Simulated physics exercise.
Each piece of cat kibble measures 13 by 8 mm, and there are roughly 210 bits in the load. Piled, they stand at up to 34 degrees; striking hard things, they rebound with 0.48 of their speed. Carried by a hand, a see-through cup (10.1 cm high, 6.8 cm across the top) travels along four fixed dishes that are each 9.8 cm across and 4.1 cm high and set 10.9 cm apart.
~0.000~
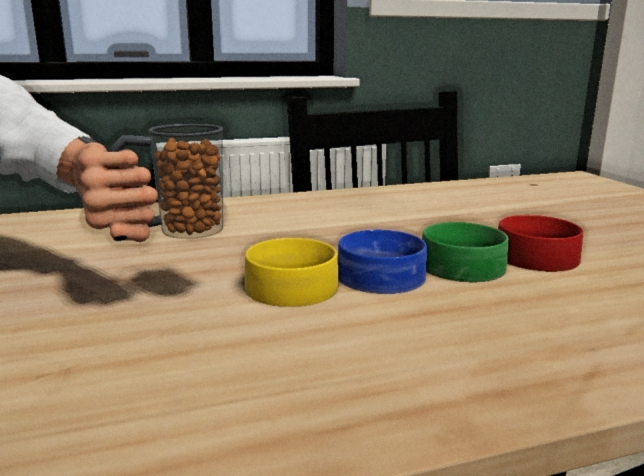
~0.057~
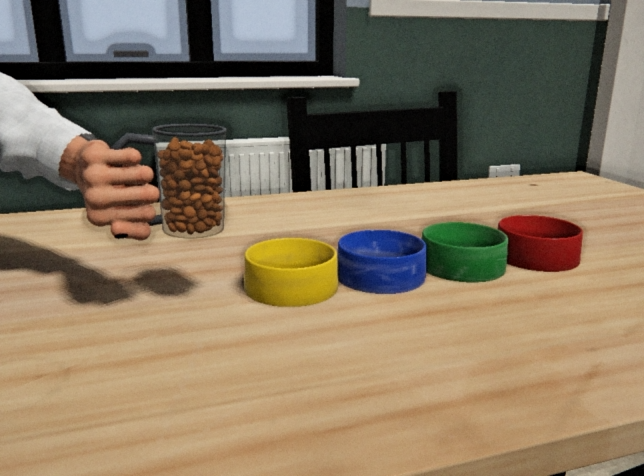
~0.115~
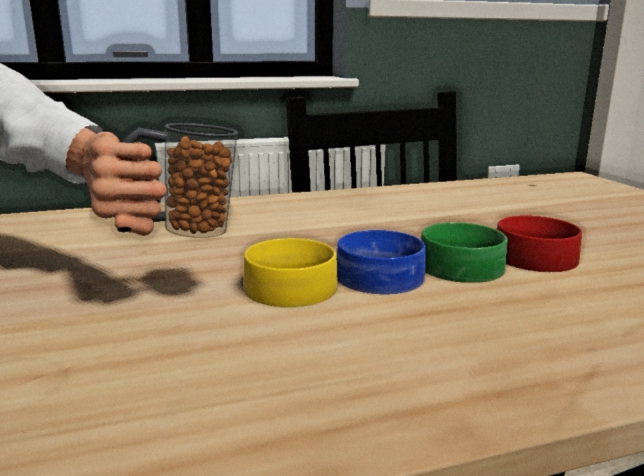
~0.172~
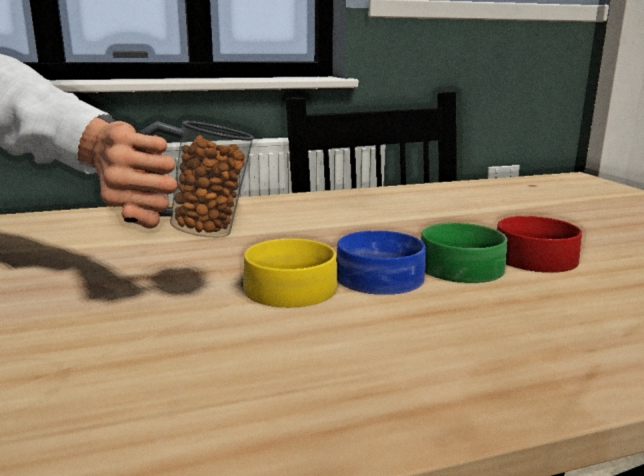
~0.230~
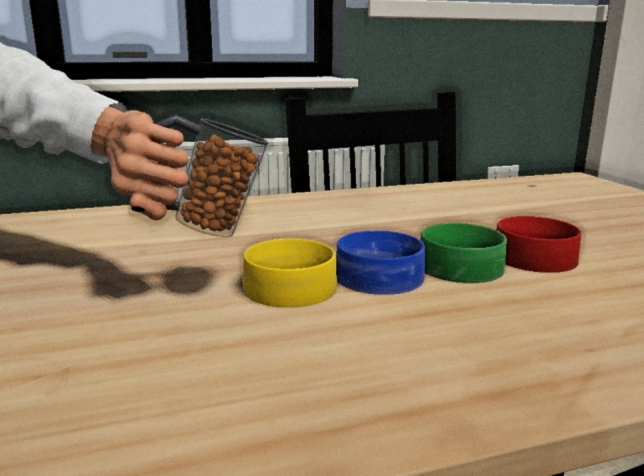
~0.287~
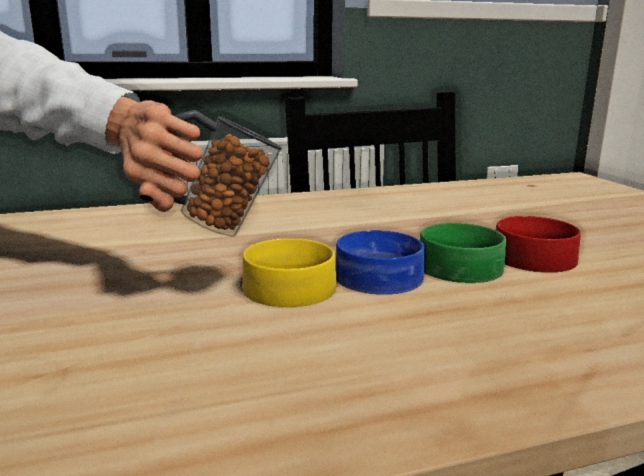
A hand holding a clear cup full of brown cat kibble moved slightly to the right and tilted the cup rightward, near a row of yellow, blue, green and red dishes on a wooden table.
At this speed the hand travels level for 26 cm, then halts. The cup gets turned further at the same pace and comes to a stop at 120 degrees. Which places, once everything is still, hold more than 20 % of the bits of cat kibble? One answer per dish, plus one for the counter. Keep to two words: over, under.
Red: It will get a share not bigger than a fifth; blue: It will get a share bigger than a fifth; green: It will get a share bigger than a fifth; yellow: It will get a share not bigger than a fifth; counter: It will get a share not bigger than a fifth.
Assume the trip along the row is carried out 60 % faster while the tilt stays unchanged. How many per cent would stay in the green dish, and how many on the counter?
Green: 100; counter: 0.
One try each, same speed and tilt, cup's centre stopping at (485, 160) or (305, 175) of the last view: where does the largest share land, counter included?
Green, then blue.
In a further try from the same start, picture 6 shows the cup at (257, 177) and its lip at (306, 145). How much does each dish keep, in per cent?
Red 0; blue 0; green 100; yellow 0.
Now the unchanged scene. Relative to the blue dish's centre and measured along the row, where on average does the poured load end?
Offset from the dish centre: About 8 cm, right side.
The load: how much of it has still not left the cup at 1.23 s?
About 45 per cent.
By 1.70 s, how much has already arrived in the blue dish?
Share at that time: Approx. 30 per cent.
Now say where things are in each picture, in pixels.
The first frame shows cup at (190, 181), tilt 0 degrees, lip at (221, 129), moved 0.0 cm; middle of the pieces at (185, 188); yellow dish at (291, 253); blue dish at (382, 244); green dish at (465, 235); red dish at (540, 227).
The second frame shows cup at (192, 180), tilt 2 degrees, lip at (225, 129), moved 0.3 cm; middle of the pieces at (187, 187).
The third frame shows cup at (199, 180), tilt 7 degrees, lip at (236, 133), moved 1.0 cm; middle of the pieces at (194, 187).
The fourth frame shows cup at (209, 180), tilt 13 degrees, lip at (252, 137), moved 2.1 cm; middle of the pieces at (204, 186).
The fifth frame shows cup at (220, 179), tilt 20 degrees, lip at (266, 142), moved 3.2 cm; middle of the pieces at (213, 184).
The sixth frame shows cup at (229, 178), tilt 27 degrees, lip at (279, 147), moved 4.2 cm; middle of the pieces at (223, 182); yellow dish at (289, 254); blue dish at (380, 244); green dish at (463, 236); red dish at (538, 228). The cup turns about 120 degrees a second and travels 19 cm a second.
After 0.85 s, tilt 95 degrees; cup holds 95 %.
After 1.23 s, tilt 120 degrees; cup holds 45 %, blue 35 %, green 10 %.
After 1.70 s, tilt 120 degrees; cup holds 0 %, blue 30 %, green 55 %.
At rest (2.1 s), red 0 %, blue 30 %, green 55 %, yellow 0 %, counter 10 %.
